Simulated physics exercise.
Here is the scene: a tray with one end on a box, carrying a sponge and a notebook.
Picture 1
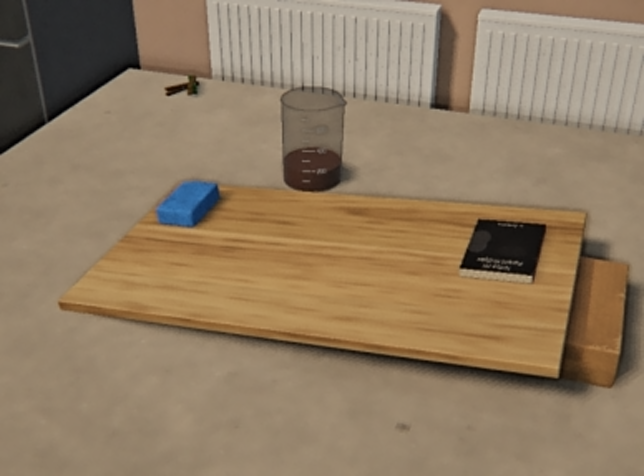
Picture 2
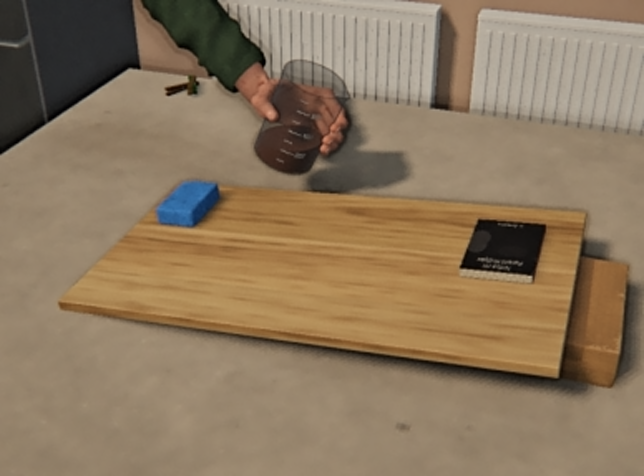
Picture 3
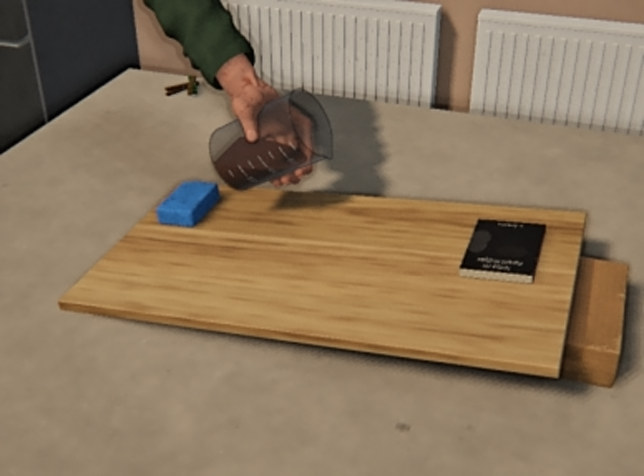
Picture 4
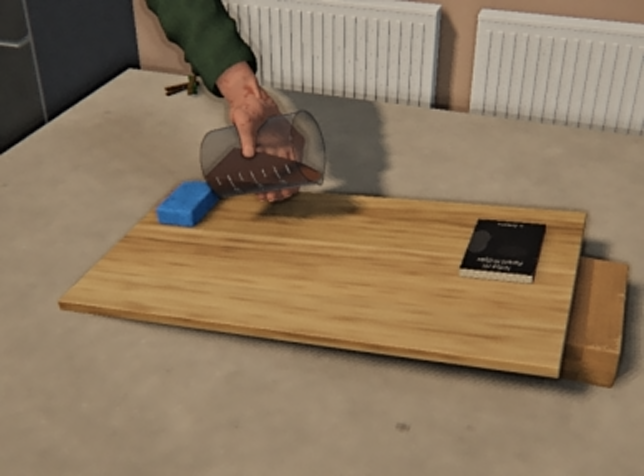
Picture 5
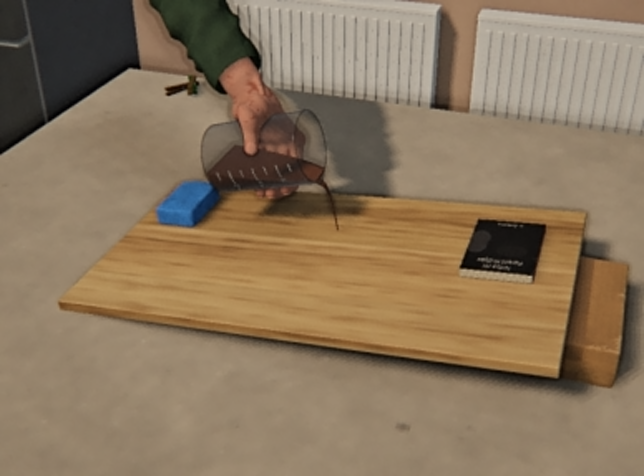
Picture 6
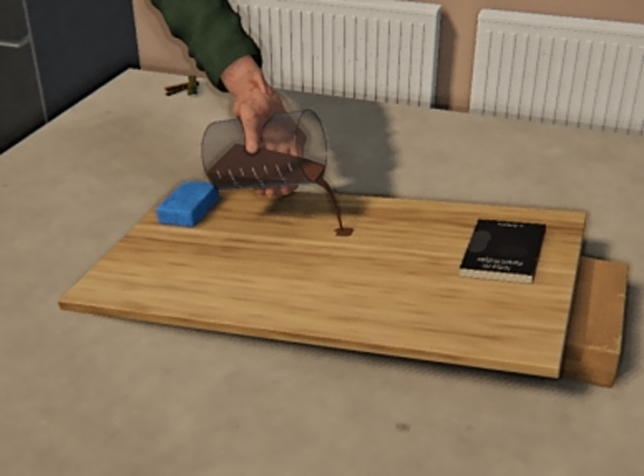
On a pale tabletop near two white radiators, a hand lifted a beaker of dark brown liquid, tilted it over a wooden board holding a blue sponge and black notebook, and poured a thin stream onto it.
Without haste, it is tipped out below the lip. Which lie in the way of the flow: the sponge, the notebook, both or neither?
On the left the sponge: In the way, on the right the notebook: Out of the way.
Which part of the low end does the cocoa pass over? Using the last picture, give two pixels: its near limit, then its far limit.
It begins at (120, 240) and ends at (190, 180).
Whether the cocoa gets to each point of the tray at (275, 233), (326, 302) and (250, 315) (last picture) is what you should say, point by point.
Order as given: Got to, next left alone, last left alone.
Next, it runs down to the left; the sponge is clear of it; the notebook is clear of it.
After that, it runs down to the left and off the end; the sponge is in it; the notebook is clear of it.
Finally, it runs down to the left and off the end; the sponge is in it; the notebook is clear of it.
